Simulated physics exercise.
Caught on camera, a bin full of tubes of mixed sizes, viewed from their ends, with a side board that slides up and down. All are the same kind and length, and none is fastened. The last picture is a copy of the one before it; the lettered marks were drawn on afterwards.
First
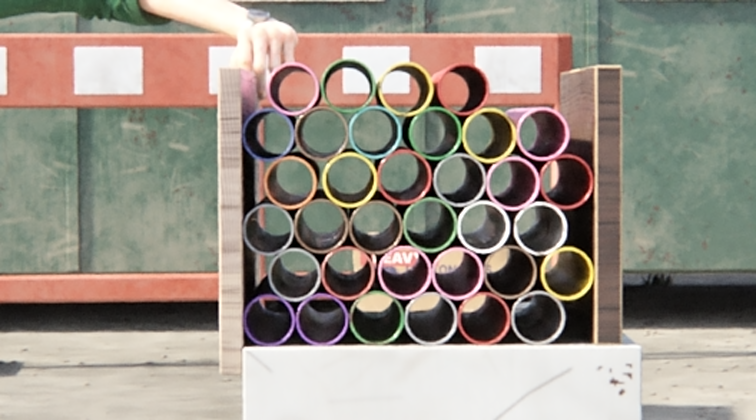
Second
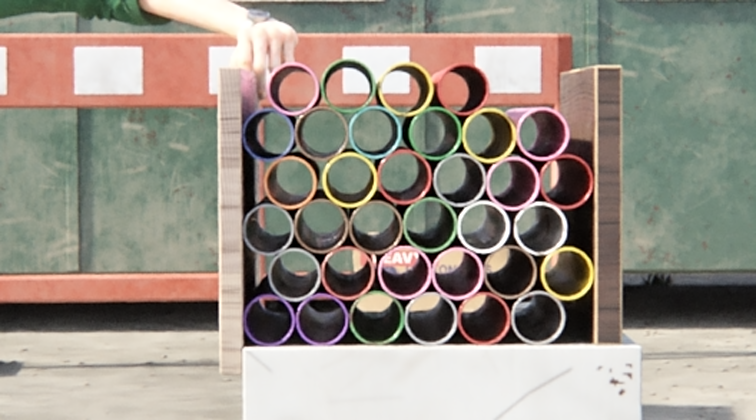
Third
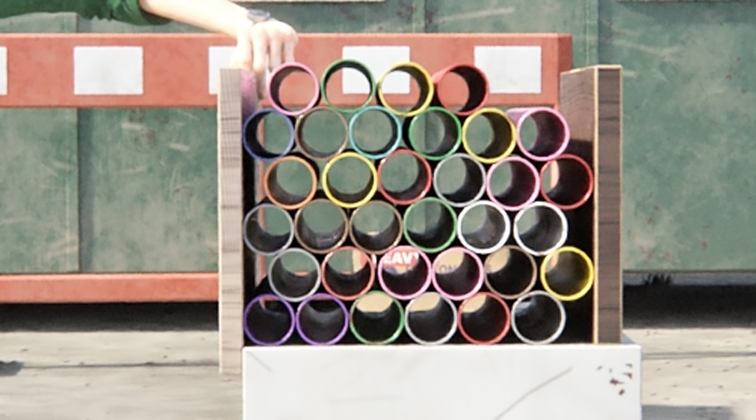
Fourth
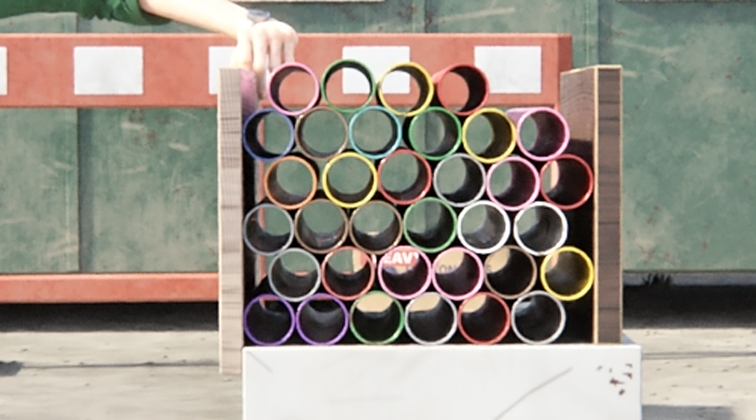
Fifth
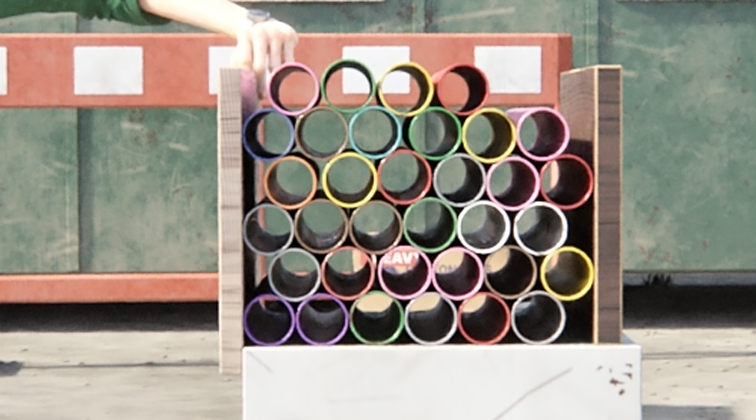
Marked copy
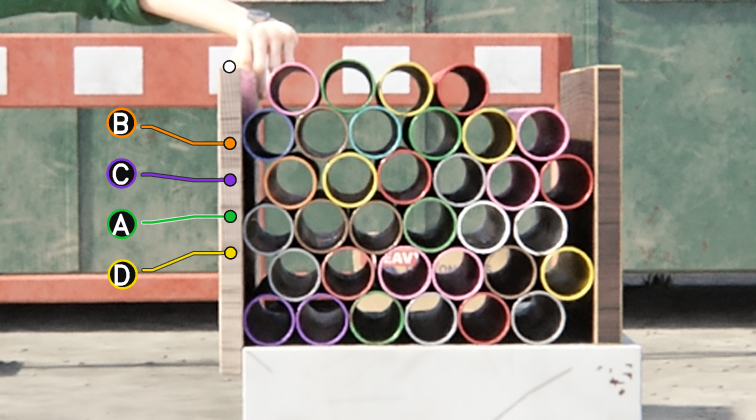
Nothing moved as a hand rested at the top left of a stack of colourful, round tubes, held in rows between two upright boards on a white base, with a red-and-white barrier behind.
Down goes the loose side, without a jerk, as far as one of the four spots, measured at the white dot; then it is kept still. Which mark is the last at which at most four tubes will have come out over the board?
Mark D is as low as it can go.
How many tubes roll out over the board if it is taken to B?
It comes to none.
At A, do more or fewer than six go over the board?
Fewer than six.
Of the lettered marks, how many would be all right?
Four of them.
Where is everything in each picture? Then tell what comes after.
A purple tube (269, 321); a grey tube (538, 317); a grey tube (268, 230), in the first picture.
A grey tube (268, 230); a white tube (483, 228), in the second picture.
A red tube (404, 177); a red tube (566, 182), in the third picture.
A pink tube (542, 134); side board (241, 211), in the fourth picture.
A purple tube (269, 321); a grey tube (538, 317); a grey tube (268, 230), in the fifth picture.
On the copy, A at (230, 217); B at (230, 144); C at (230, 180); D at (230, 253); the white dot at (229, 66).
On D. First, top of the board (242, 149).
Then, top of the board (243, 244).
Finally, top of the board (243, 253), two out over the board.
By contrast, A two out over the board; B none out over the board; C none out over the board.
